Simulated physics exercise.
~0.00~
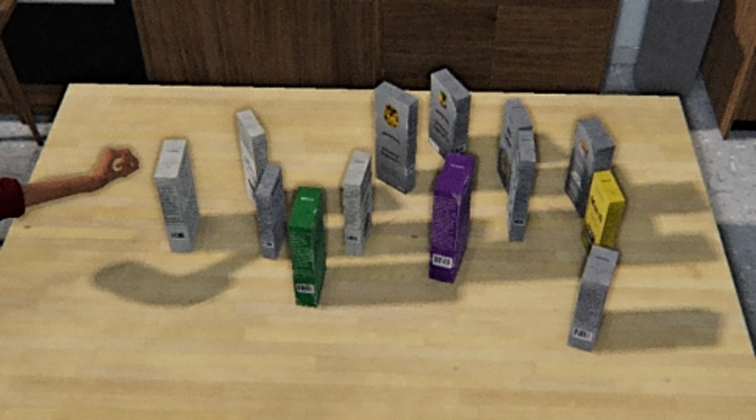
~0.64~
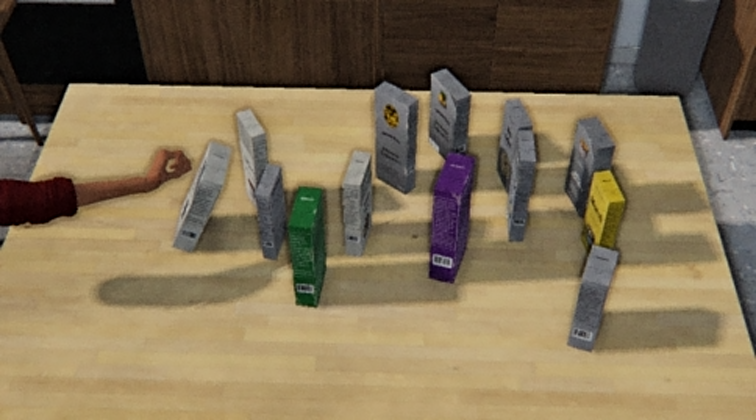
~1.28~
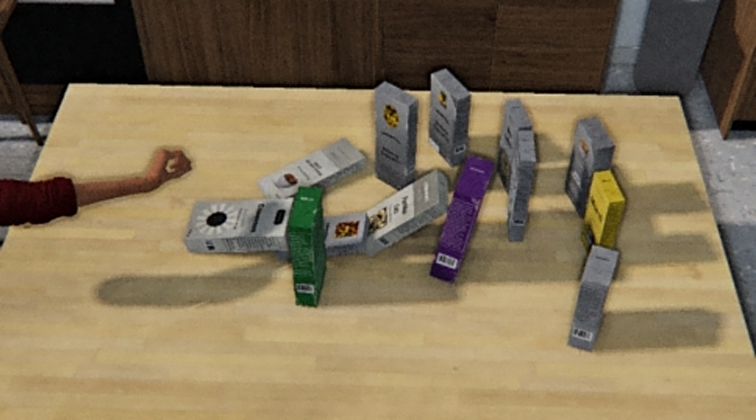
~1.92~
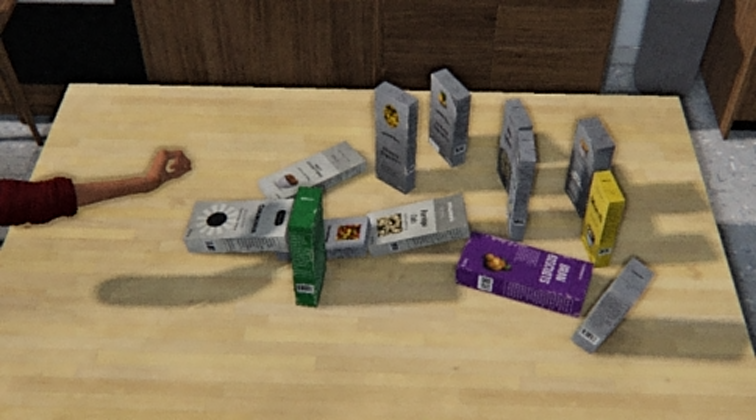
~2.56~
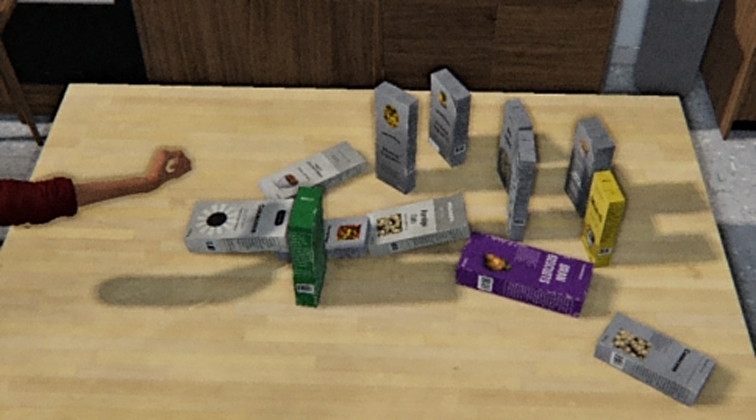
A hand reaching in from the left tips the leftmost grey box, one of a group of cereal boxes standing on a pale wooden table, seen from above at an angle. A green box stands near the centre left, a purple one near the middle and a yellow one at the right. The first box leans and falls rightward, and the grey boxes around the green one go down. The purple box tilts, then drops flat to the right, and the grey box at the lower right topples last. The green, yellow and several grey boxes remain upright.
